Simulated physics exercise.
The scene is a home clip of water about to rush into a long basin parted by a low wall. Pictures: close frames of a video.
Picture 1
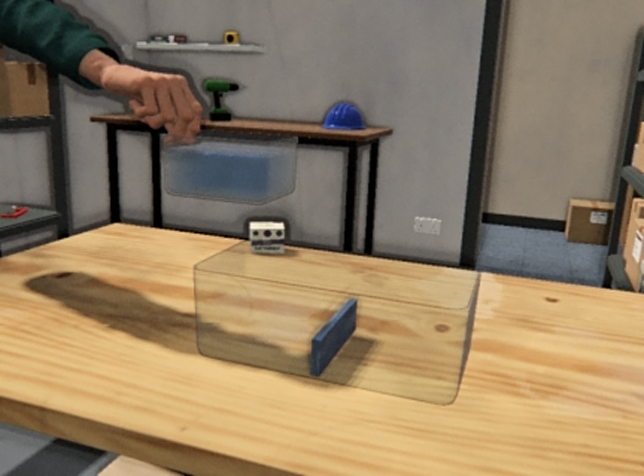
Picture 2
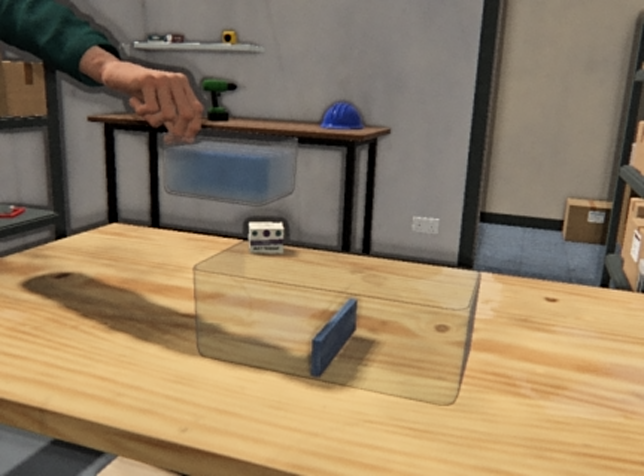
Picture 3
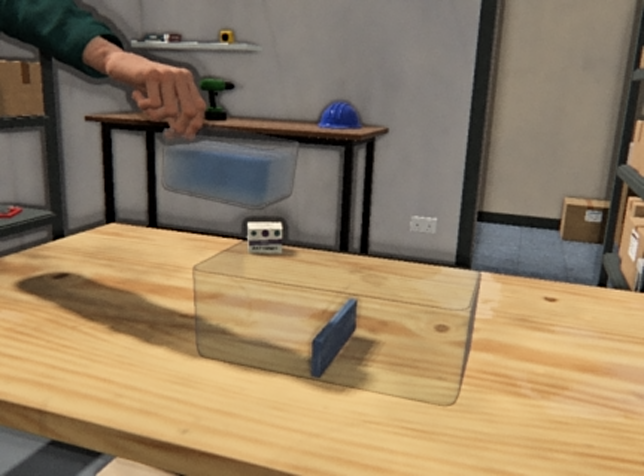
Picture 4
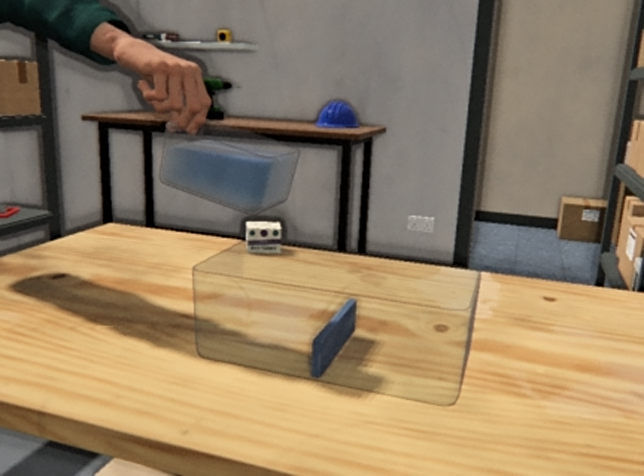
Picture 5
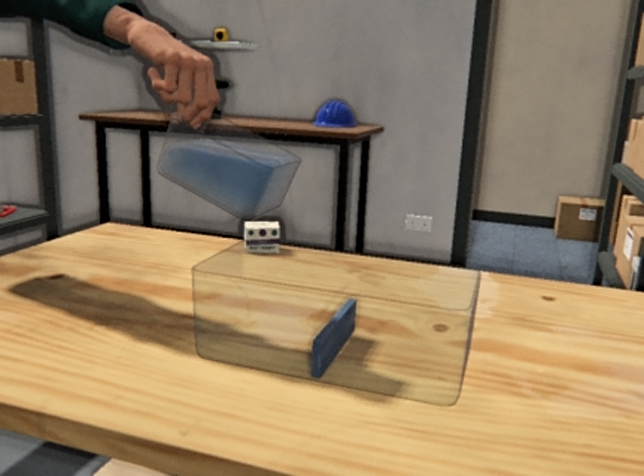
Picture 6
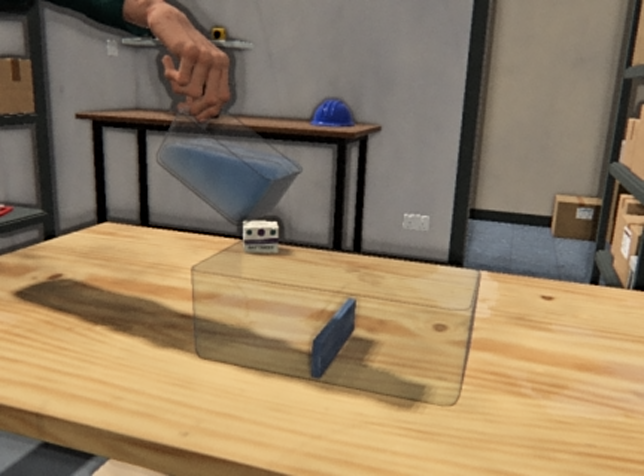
The clip shows a hand holding a clear container of blue liquid above a wooden table, near a transparent basin with a low blue divider. The container starts level, then the hand tilts it steadily downward to the right.
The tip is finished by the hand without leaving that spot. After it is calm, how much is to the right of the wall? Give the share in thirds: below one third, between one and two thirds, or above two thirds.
Stays short of a third.
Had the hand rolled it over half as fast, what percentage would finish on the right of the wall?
Near 35 parts in a hundred.
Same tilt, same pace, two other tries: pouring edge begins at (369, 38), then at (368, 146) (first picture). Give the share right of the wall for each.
Try one: 80 %; try two: 90 %.
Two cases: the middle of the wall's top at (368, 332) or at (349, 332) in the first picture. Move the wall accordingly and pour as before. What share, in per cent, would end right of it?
Note - case one near 15 %, case two near 20 %.
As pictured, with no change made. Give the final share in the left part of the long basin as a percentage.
Roughly 80 per cent.
A moment on, the tilt is 94° and 24 per cent is still to pour, 34 is left of the wall and 5 right of it.
Next, the tilt is 102° and 6 per cent is still to pour, 78 is left of the wall and 10 right of it.
Then the tilt is 102° and 1 per cent is still to pour, 80 is left of the wall and 13 right of it.
Later the tilt is 102° and 0 per cent is still to pour, 82 is left of the wall and 13 right of it.
Finally, 82 per cent lies left of the wall, 13 right of it and 5 outside.
